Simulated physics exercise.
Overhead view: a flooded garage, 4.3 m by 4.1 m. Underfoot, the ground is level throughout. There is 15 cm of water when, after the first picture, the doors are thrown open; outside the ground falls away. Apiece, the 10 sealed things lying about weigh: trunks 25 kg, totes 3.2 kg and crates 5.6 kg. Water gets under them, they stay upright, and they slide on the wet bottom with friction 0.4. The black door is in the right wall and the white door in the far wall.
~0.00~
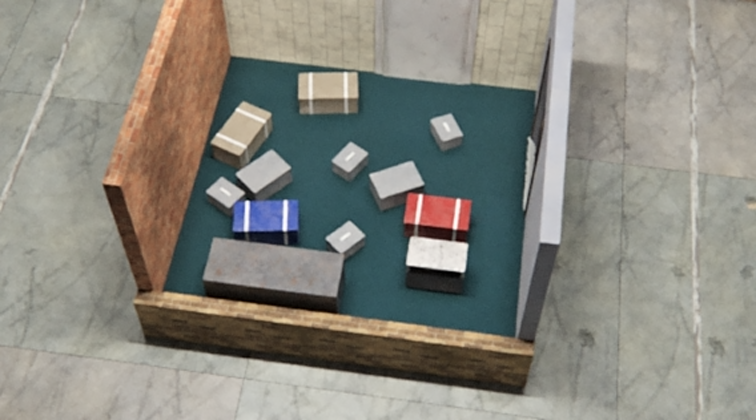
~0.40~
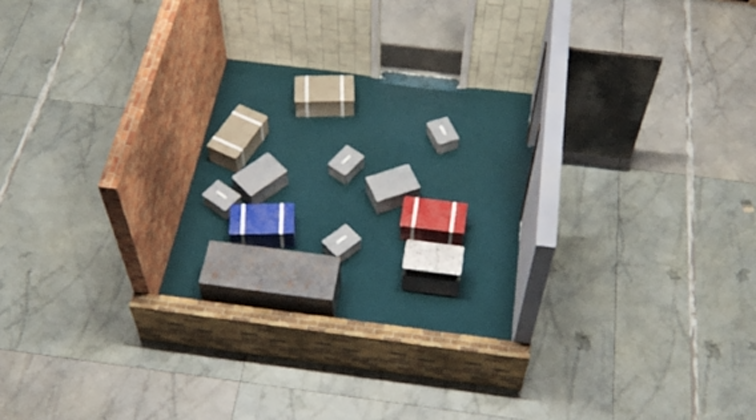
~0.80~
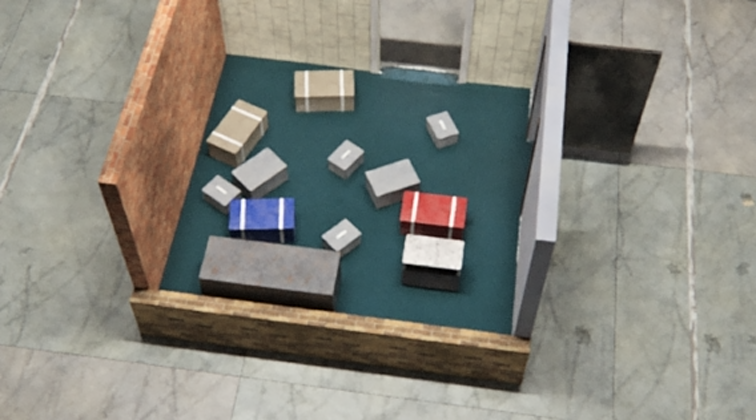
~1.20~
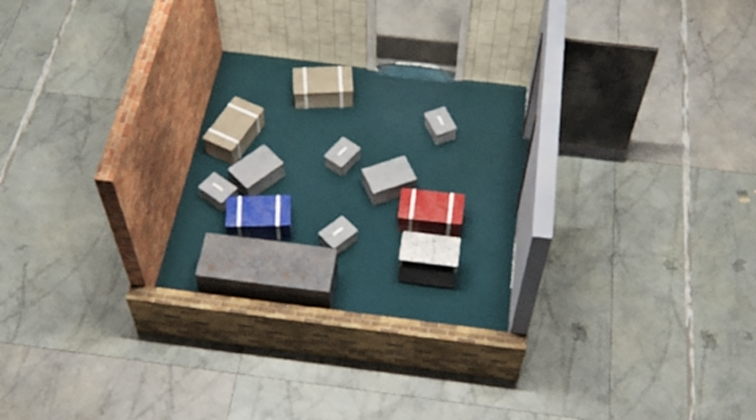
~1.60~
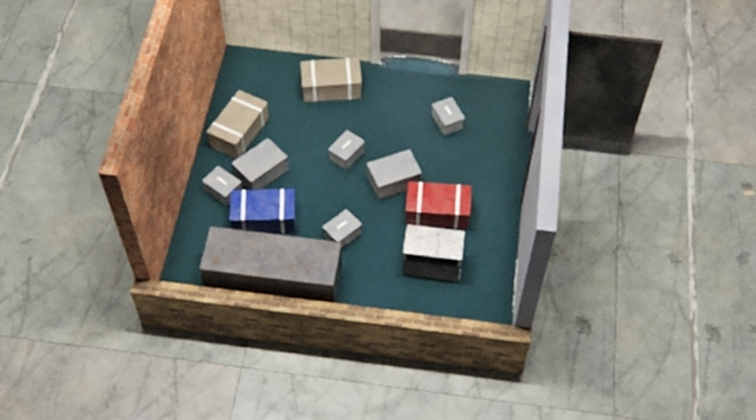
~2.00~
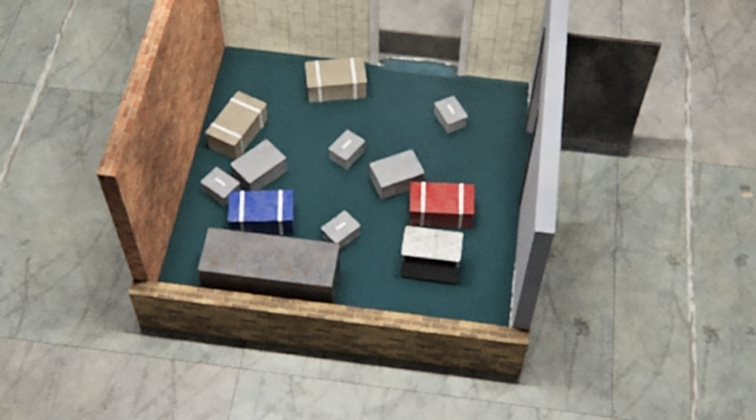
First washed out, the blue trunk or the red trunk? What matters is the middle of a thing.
The red one goes first.
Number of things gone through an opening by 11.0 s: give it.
4 in total.
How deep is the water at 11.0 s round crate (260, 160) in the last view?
Around 8 centimetres.
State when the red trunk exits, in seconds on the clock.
At roughly 5.5 seconds.
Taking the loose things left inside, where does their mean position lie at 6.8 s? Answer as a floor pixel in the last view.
About (373, 153).
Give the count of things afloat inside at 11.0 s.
6 at that moment.
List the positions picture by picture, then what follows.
The first frame shows the blue trunk at (266, 216), afloat; the red trunk at (438, 212), afloat; 15 cm deep round most things; 0 of 10 have shifted.
The second frame shows the blue trunk at (262, 219), afloat; the red trunk at (434, 215) floats; about 2380 L in view; 0 of 10 have shifted.
The third frame shows the blue trunk at (262, 214) floats; the red trunk at (434, 209), afloat; 15 cm deep round most things; 0 of 10 have shifted.
The fourth frame shows the blue trunk at (259, 211) floats; the red trunk at (432, 206) floats; about 2270 L in view; 0 of 10 have shifted.
The fifth frame shows the blue trunk at (263, 205) floats; the red trunk at (439, 198), afloat, 6 cm from its start; about 2210 L in view; 3 of 10 have shifted.
The sixth frame shows the blue trunk at (261, 206), afloat; the red trunk at (442, 198) floats, 14 cm from its start; 14 cm deep round most things; 5 of 10 have shifted.
After 3.0 s the blue trunk is near (263, 205), 0.0 m from its start, afloat; the red trunk is near (456, 185), 0.4 m from its start, afloat; 0 of 10 are out; 10 afloat.
After 6.8 s the blue trunk is near (313, 194), 0.7 m from its start, afloat; the red trunk has gone out (at 5.4 s); 2 of 10 are out; 8 afloat.
After 11.0 s the blue trunk is near (328, 190), 0.9 m from its start, afloat; the red trunk has gone out (at 5.4 s); 4 of 10 are out; 6 afloat.
After 15.0 s the blue trunk is near (346, 177), 1.2 m from its start, aground; the red trunk has gone out (at 5.4 s); 5 of 10 are out; 3 afloat.
